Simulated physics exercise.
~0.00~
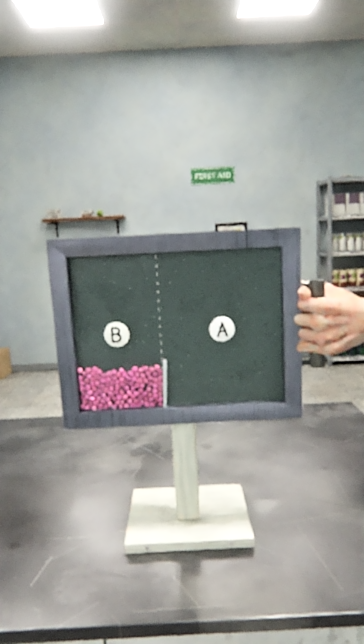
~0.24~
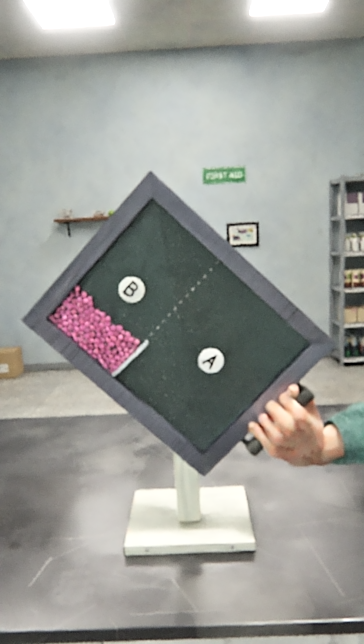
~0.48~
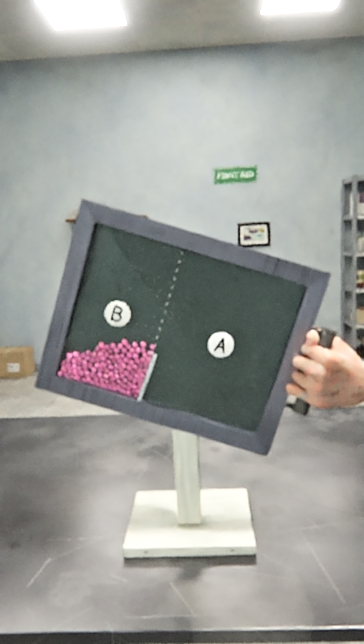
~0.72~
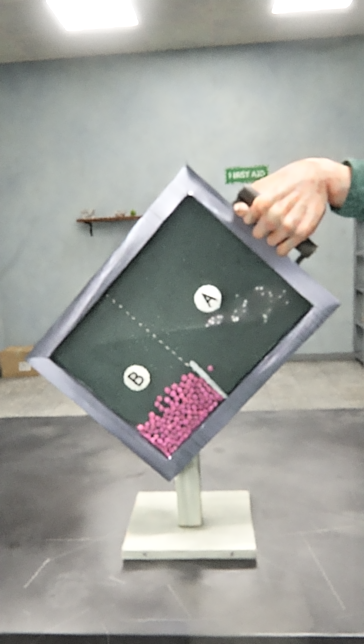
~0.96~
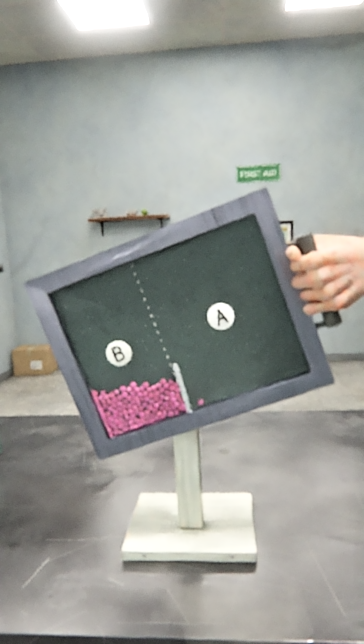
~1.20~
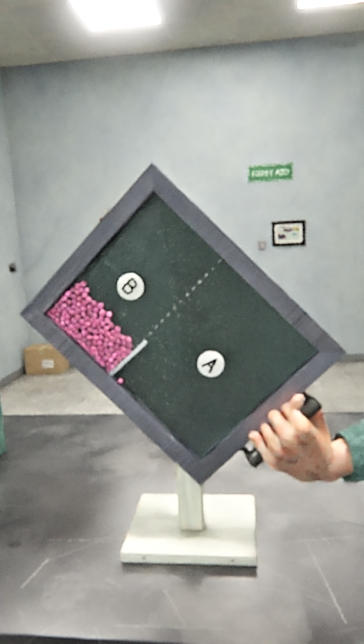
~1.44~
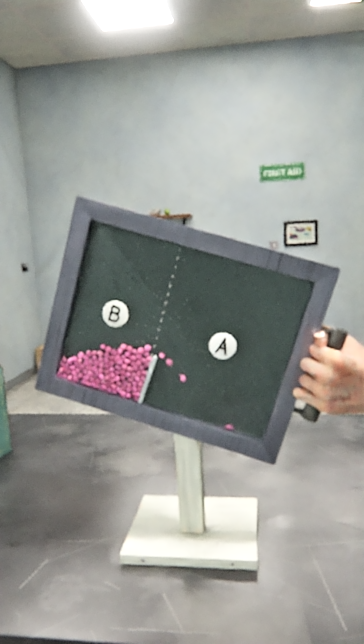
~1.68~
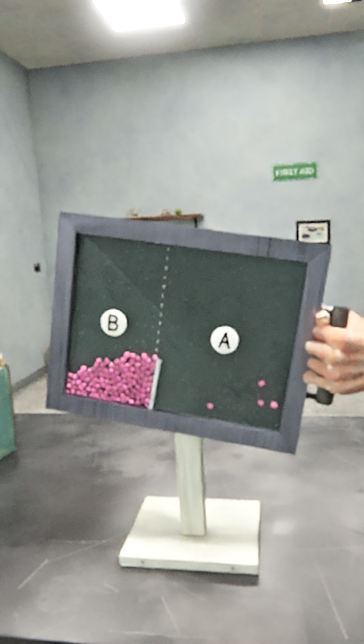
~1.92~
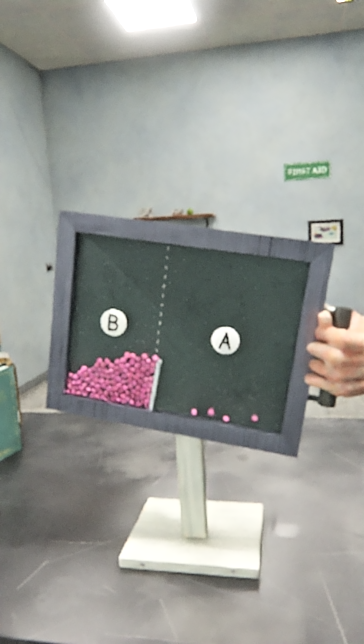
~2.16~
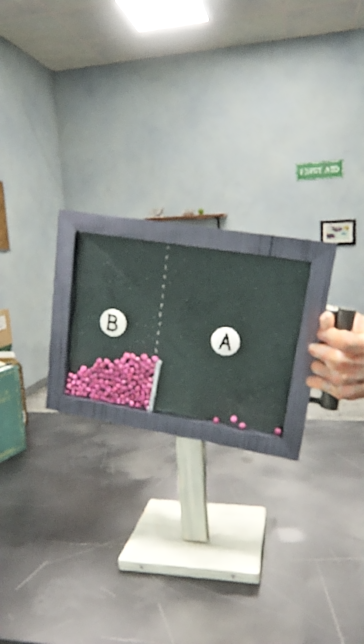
In a grey-walled room with a green sign and shelves behind, seen from the front as the view drifts slightly sideways, a flat dark-framed case stands on a pale stand on a dark table. Pink beads fill the bottom of strip B at left, held by a short divider beside strip A. A hand tips the case steeply clockwise, then swings it back through level to a steep counterclockwise tilt, the beads sliding along. It swings clockwise again, and a few beads spill past the divider. The case eases back to a slight clockwise tilt and rests, nearly all beads in B.
